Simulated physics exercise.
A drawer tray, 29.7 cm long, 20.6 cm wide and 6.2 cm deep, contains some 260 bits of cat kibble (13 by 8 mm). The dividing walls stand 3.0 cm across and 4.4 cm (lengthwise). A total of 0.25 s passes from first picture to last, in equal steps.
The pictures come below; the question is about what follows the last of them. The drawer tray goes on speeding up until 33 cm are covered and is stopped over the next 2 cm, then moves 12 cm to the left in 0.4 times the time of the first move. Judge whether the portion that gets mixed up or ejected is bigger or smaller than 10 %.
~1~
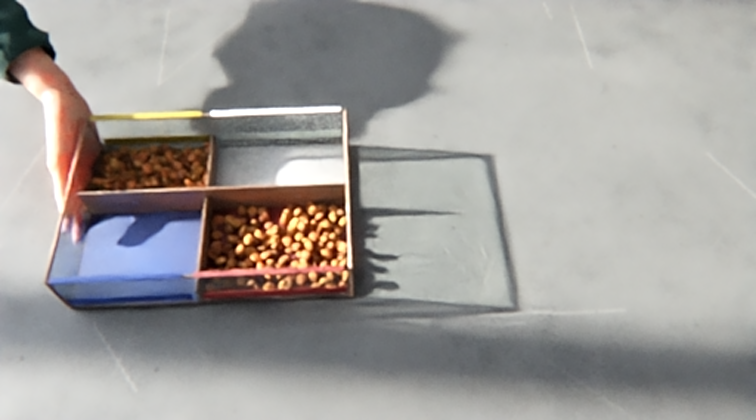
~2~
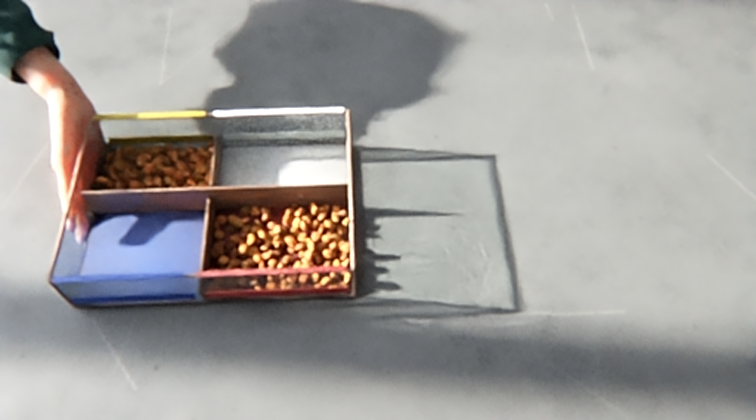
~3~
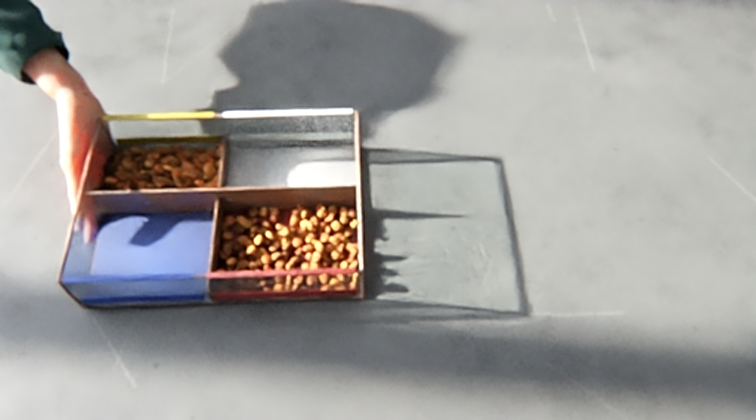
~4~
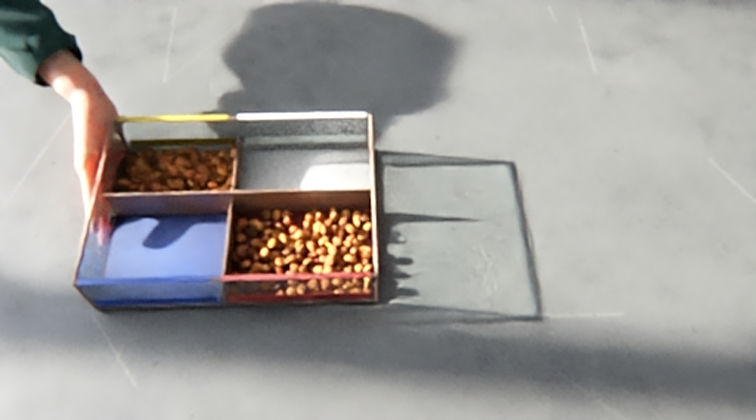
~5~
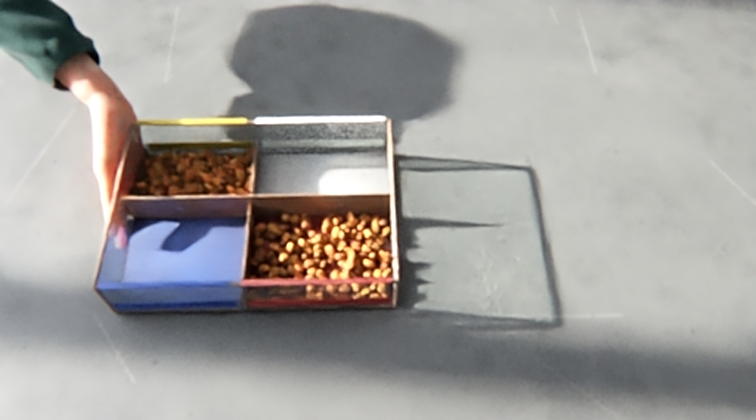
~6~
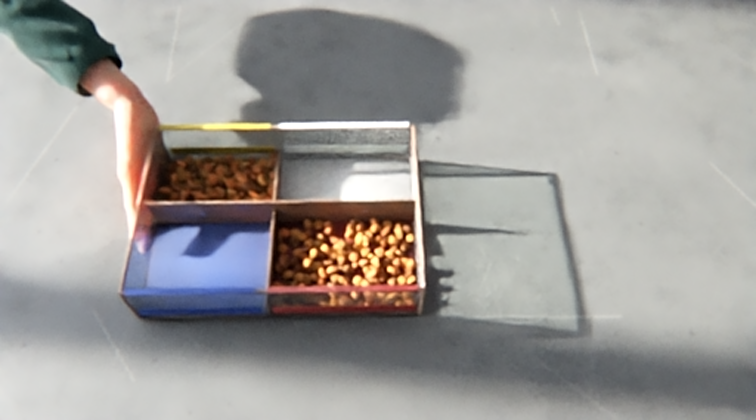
The tenth mark is never passed.
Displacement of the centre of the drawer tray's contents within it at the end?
3.0 cm or so.
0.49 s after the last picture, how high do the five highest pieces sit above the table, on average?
3 cm.
Then, 0.18 s after the last picture, tilt 0 degrees; yellow 50 %, red 50 %; 0 % away from where they began.
Then, 0.34 s after the last picture, tilt 0 degrees; yellow 50 %, red 50 %; 0 % away from where they began.
Then, 0.49 s after the last picture, tilt 0 degrees; yellow 45 %, red 50 %, white 5 %; 5 % away from where they began.
Then, 0.62 s after the last picture, tilt 0 degrees; yellow 45 %, red 50 %, white 5 %; 5 % away from where they began.
In the end, yellow 45 %, red 50 %, white 5 %; 5 % away from where they began.
